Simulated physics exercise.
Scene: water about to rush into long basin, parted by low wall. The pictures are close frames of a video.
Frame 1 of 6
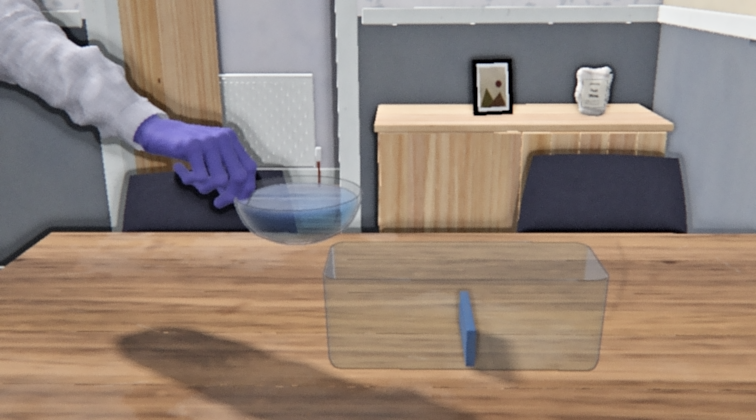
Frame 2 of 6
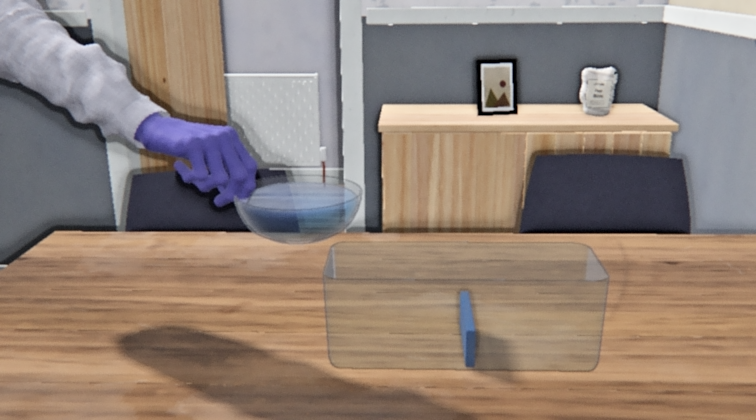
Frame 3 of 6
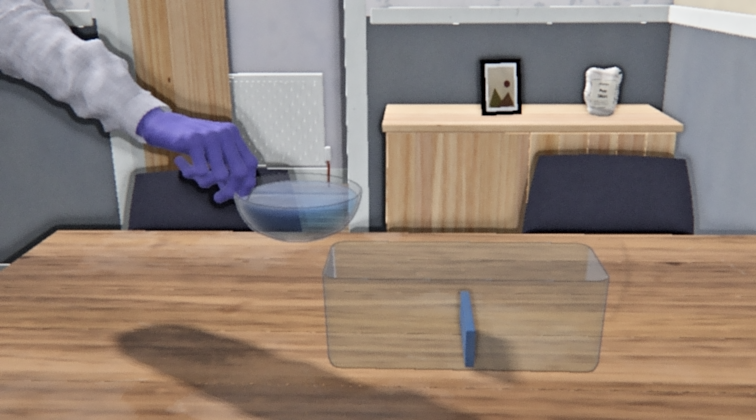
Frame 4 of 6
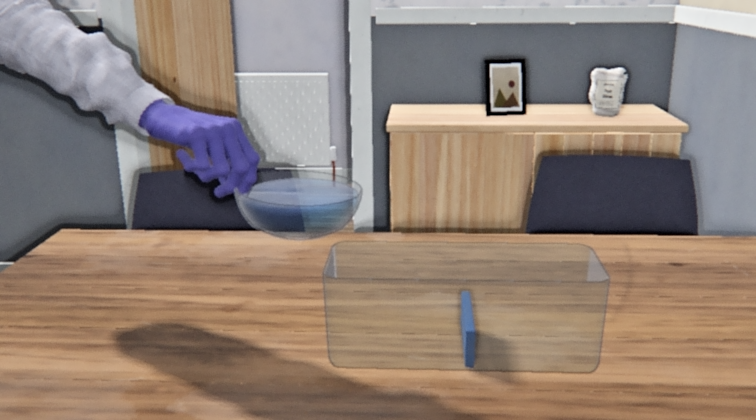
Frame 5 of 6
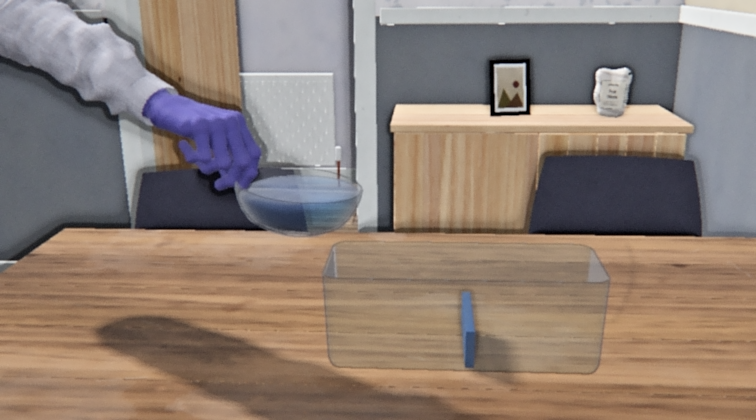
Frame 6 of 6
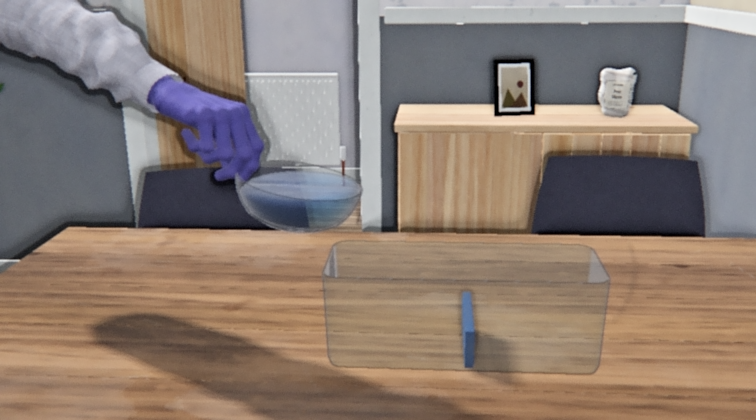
Glass bowl of blue liquid tilting slightly to the right in a purple-gloved hand above a clear basin with a low blue divider.
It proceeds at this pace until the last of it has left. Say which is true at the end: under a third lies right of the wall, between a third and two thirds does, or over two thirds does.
The share right of the wall does not reach a third.
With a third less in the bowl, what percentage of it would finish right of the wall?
Near 5 %.
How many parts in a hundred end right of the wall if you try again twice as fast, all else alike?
Close to 20 in a hundred.
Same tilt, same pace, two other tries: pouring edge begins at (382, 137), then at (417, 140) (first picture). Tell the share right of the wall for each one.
Roughly 55 per cent, then roughly 90 per cent.
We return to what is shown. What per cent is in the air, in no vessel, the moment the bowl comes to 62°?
I'd put it at roughly 35 percent of it.
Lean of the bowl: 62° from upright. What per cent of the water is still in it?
About 30 per cent.
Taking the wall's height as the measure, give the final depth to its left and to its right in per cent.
Some 60 per cent left and 0 right.
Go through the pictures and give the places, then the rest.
It leans 0°; its right rim is at (361, 193); the water meets the walls at (239, 197) and (359, 197); the long basin's rim runs from (328, 261) to (598, 262); the wall's top is at (467, 311), in the first frame.
It leans 0°; its right rim is at (361, 193); the water meets the walls at (240, 196) and (359, 197), in the second frame.
It leans 2°; its right rim is at (361, 193); the water meets the walls at (241, 194) and (359, 196), in the third frame.
It leans 4°; its right rim is at (361, 193); the water meets the walls at (241, 192) and (359, 193), in the fourth frame.
It leans 7°; its right rim is at (362, 193); the water meets the walls at (243, 188) and (360, 191), in the fifth frame.
It leans 10°; its right rim is at (361, 193); the water meets the walls at (243, 184) and (361, 188), in the sixth frame.
A moment on, the bowl is tipped part way and 30 per cent is still to pour, 33 is left of the wall and 0 right of it.
Next, the bowl is tipped on its side and 0 per cent is still to pour, 95 is left of the wall and 1 right of it.
Then the bowl is tipped right over and 0 per cent is still to pour, 97 is left of the wall and 3 right of it.
Later the bowl is tipped right over and 0 per cent is still to pour, 97 is left of the wall and 3 right of it.
At rest 97 per cent lies left of the wall, 3 right of it and 1 outside.
